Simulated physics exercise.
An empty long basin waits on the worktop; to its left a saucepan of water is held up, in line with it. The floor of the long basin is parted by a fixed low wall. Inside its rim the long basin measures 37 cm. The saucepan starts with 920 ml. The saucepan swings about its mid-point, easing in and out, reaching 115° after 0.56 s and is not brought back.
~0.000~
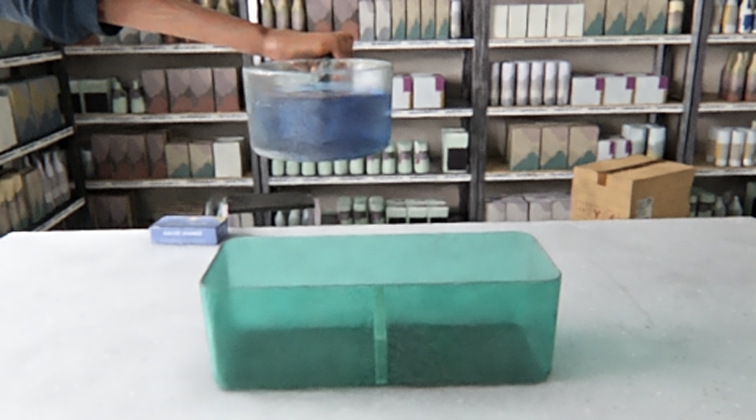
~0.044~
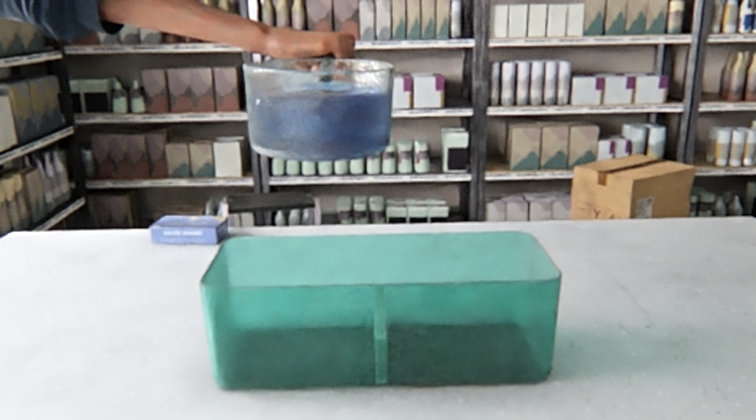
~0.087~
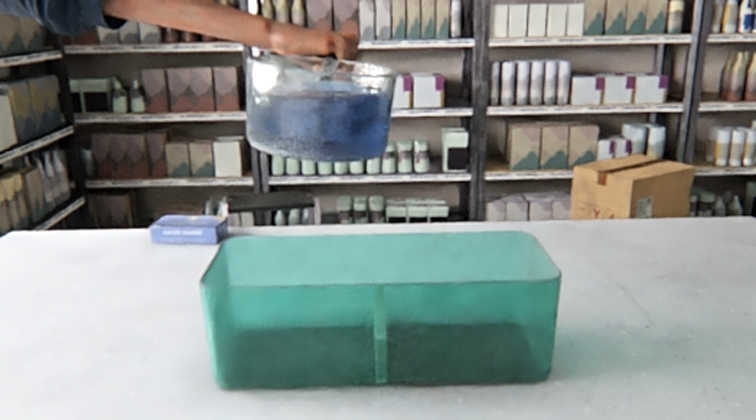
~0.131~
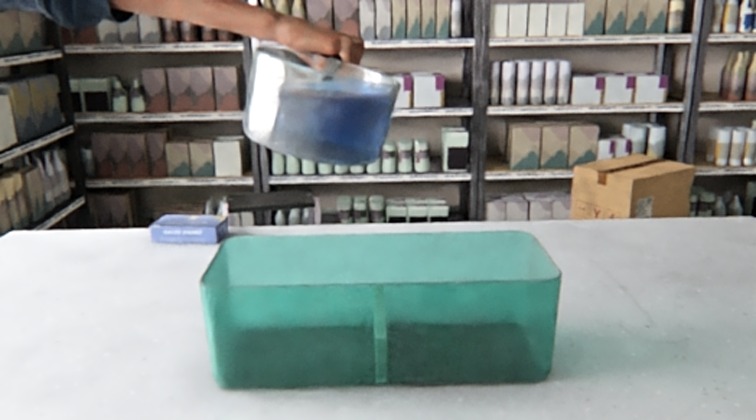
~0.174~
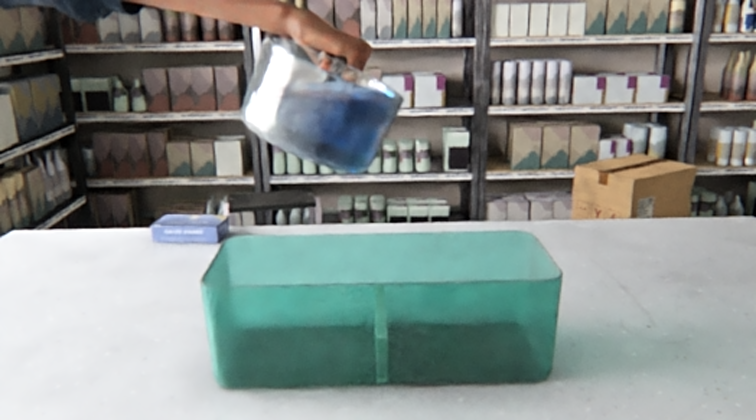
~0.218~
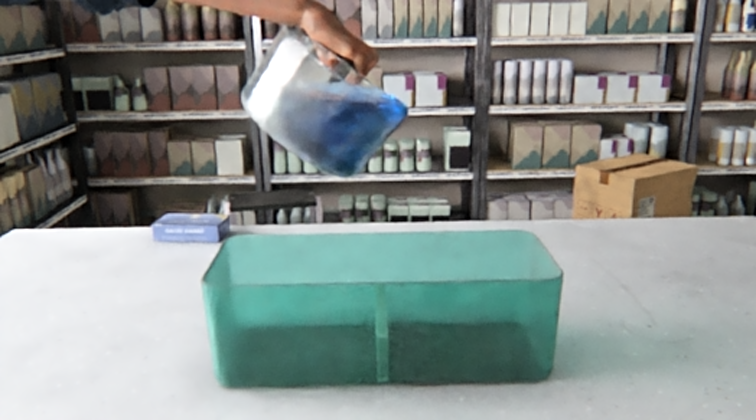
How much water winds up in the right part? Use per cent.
Roughly 85 per cent is past the wall.
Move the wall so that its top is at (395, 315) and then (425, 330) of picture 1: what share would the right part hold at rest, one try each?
First 75, then 40 per cent.
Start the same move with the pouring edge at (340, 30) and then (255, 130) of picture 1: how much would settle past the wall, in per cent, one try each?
In turn about 60 and 15 per cent.
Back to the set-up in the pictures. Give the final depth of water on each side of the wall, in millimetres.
Some 4 mm on the left and 32 mm on the right.
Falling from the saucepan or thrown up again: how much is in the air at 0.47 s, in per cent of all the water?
Some 52 per cent.
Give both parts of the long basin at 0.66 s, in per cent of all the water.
Some 5 per cent left and 80 right.
By 0.47 s the tilt is 108° and 23 per cent is still to pour, 0 is left of the wall and 25 right of it.
By 0.66 s the tilt is 115° and 3 per cent is still to pour, 5 is left of the wall and 80 right of it.
By 0.85 s the tilt is 115° and 0 per cent is still to pour, 11 is left of the wall and 84 right of it.
By 1.06 s the tilt is 115° and 0 per cent is still to pour, 12 is left of the wall and 85 right of it.
At rest 12 per cent lies left of the wall, 85 right of it and 3 outside.
